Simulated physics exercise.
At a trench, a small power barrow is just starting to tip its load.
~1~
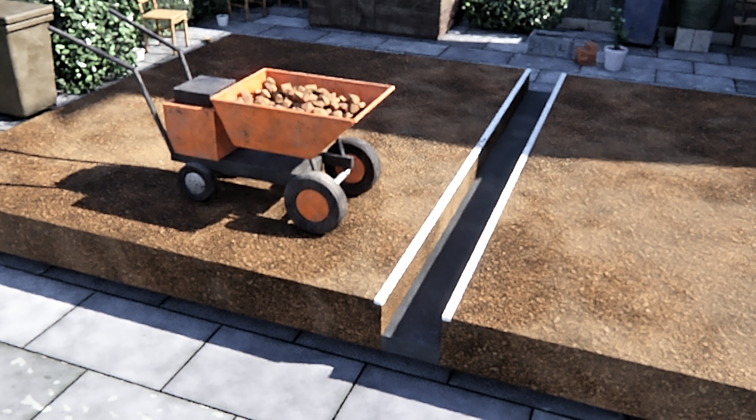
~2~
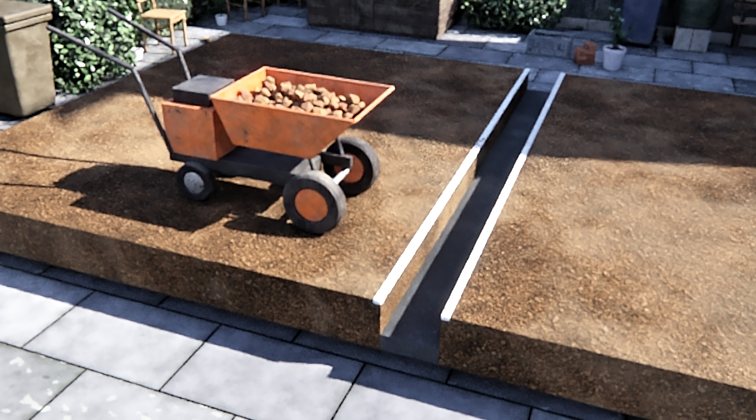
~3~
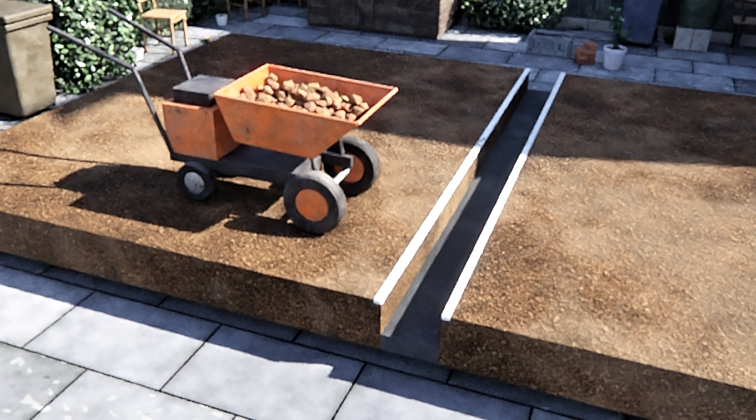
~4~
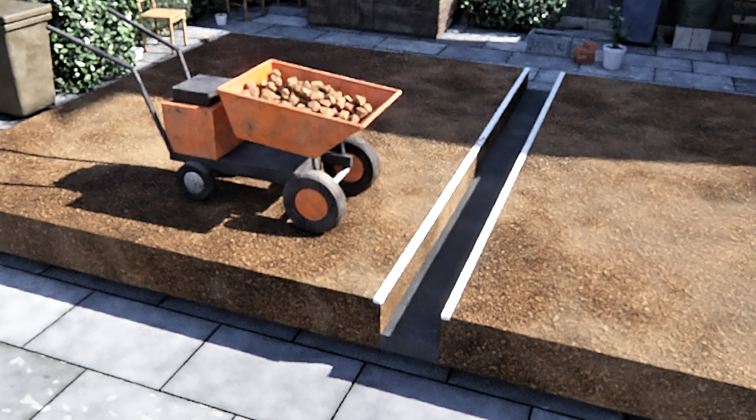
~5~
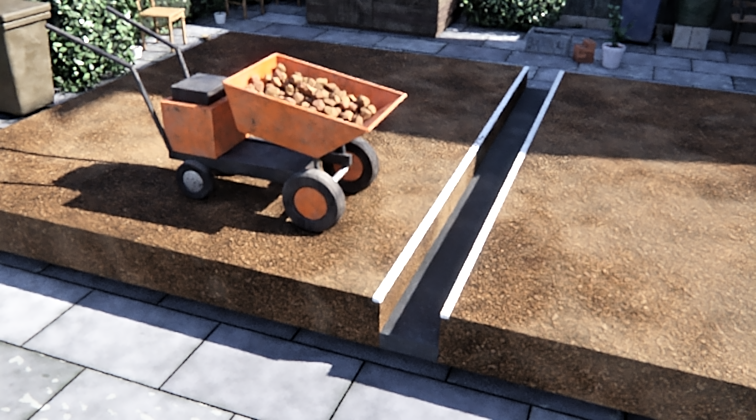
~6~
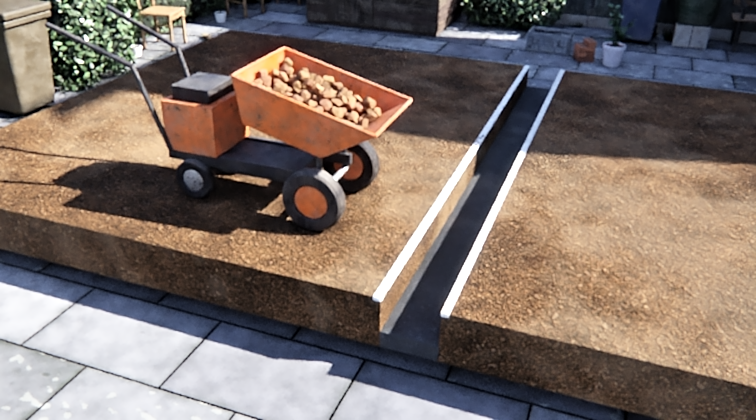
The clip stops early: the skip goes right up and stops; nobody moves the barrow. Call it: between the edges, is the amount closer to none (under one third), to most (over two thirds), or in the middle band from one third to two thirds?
Closer to most.
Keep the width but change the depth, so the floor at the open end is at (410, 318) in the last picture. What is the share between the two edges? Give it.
I'd guess close to 70 percent.
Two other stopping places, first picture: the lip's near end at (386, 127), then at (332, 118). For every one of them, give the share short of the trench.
Roughly 0 percent first, then roughly 10 percent.
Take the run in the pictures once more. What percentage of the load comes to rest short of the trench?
It comes to close to 0 %.
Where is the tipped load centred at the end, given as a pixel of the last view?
The centre settles at about (452, 247).
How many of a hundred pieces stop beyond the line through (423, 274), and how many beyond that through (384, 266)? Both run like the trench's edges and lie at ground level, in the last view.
Roughly 60 and 100 percent.
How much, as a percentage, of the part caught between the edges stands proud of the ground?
My best guess is some 10 per cent.
Soon after the last picture, skip tipped steeply; all in the skip.
A little later, skip tipped steeply; most in the skip; a small part in or heaped over the trench; a stray few falling.
Later still, skip tipped right over; a small part in the skip; most in or heaped over the trench; a small part beyond it.
By the end, skip tipped right over; nearly all in or heaped over the trench; a small part beyond it.
